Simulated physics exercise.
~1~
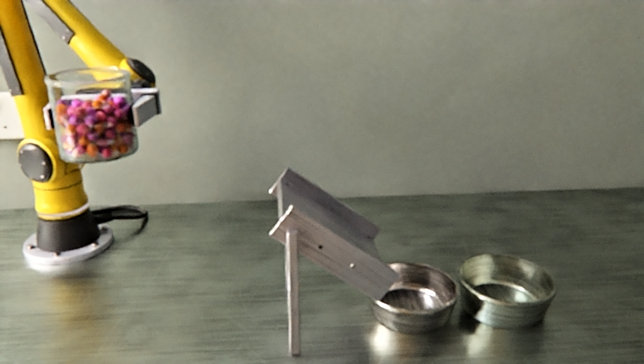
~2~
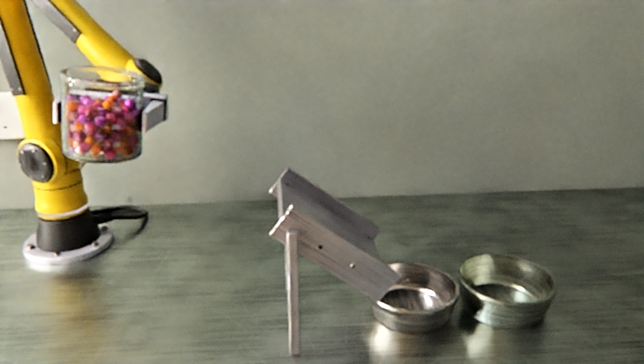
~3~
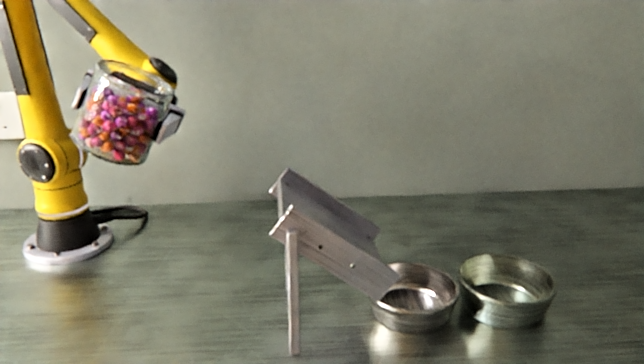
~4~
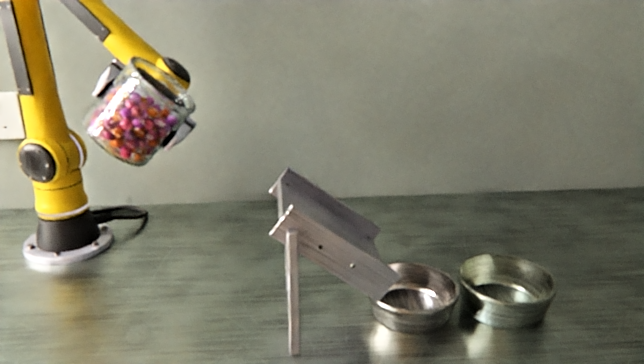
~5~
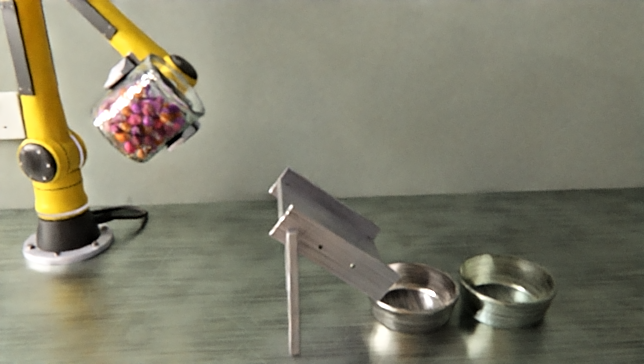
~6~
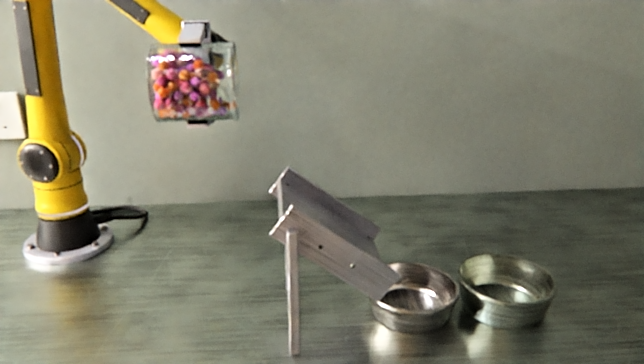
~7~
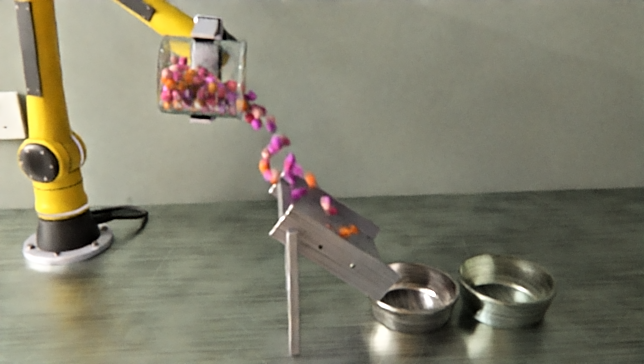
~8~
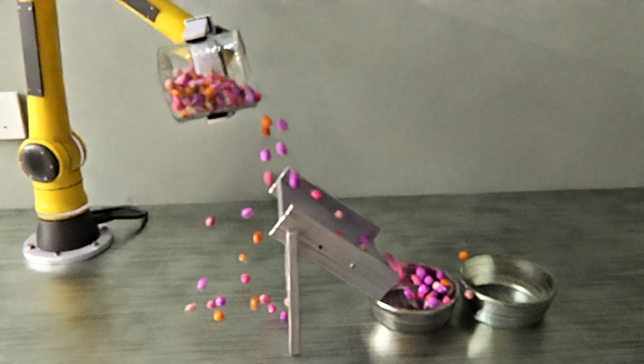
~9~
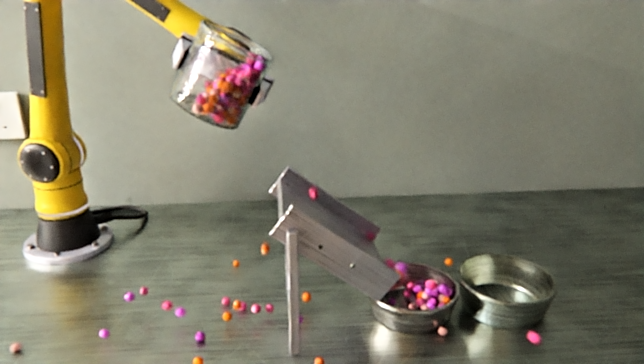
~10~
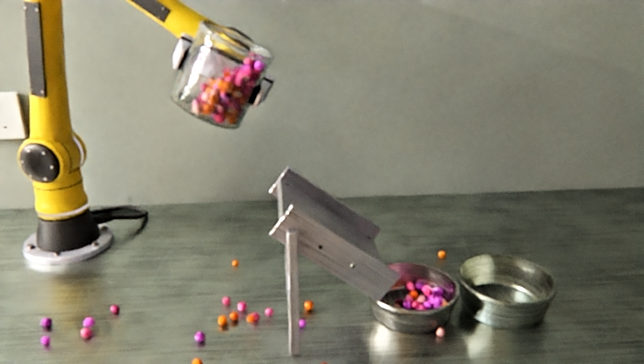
Yellow robot arm tipping colourful sweets from a clear cup down a chute into the nearer metal bowl, scattering some across the table.
